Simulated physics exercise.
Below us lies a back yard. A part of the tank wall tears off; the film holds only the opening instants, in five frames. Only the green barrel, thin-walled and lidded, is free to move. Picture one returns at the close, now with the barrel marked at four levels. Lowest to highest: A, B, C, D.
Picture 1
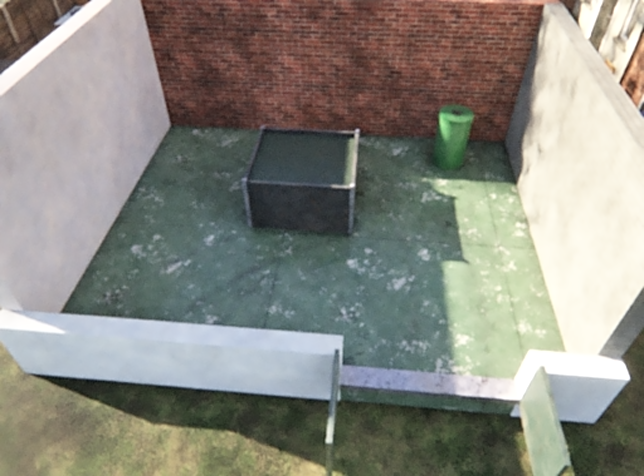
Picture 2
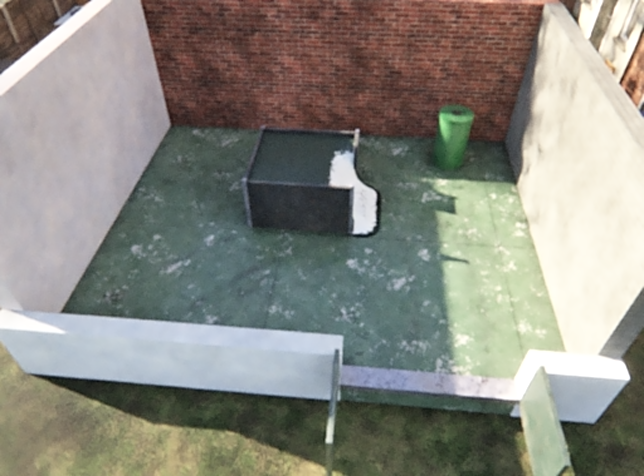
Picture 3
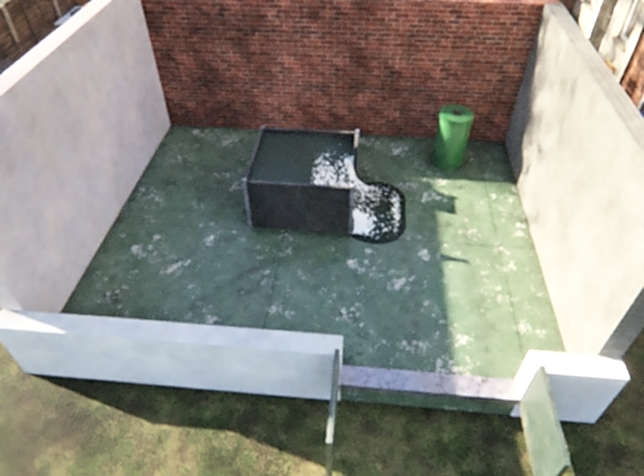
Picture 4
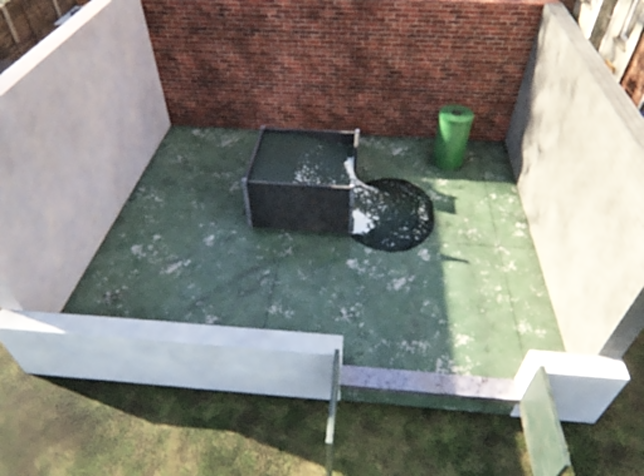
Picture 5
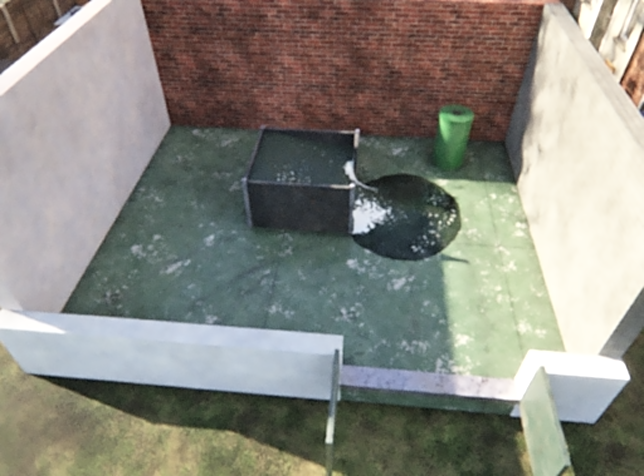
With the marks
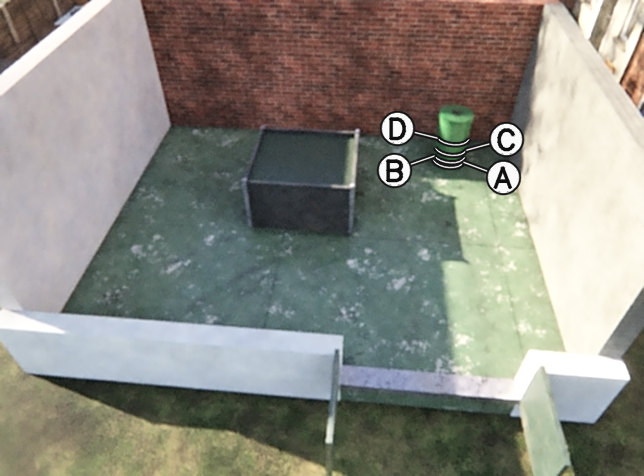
To begin with, a full, dark, square tank stands in a walled back yard, with a green barrel to its right near the brick wall. White, foamy water then pours from the tank's right side, and a dark, rounded pool spreads rightward across the ground while the barrel stays still.
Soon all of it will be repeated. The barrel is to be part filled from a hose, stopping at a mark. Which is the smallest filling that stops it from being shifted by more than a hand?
Choose B.
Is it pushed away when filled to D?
No, that is safe.
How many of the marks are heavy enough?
Three of them.
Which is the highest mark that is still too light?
Mark A.
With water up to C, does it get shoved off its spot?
No.
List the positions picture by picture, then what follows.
The first picture shows lid of the green barrel at (457, 113); tank full, its middle at (304, 160); open gate at (434, 346).
In the second picture, 1 % of the ground under water, its edge towards the barrel at (372, 190).
In the third picture, 3 % of the ground under water, its edge towards the barrel at (388, 187).
In the fourth picture, 6 % of the ground under water, its edge towards the barrel at (405, 183).
The fifth picture shows lid of the green barrel at (457, 113); 8 % of the ground under water, its edge towards the barrel at (434, 185).
In white, A at (449, 167); B at (450, 162); C at (451, 155); D at (454, 144); from the bottom up A, B, C, D.
With A, it is pushed about its own width away.
With B, it does not move.
With C, it does not move.
With D, it does not move.
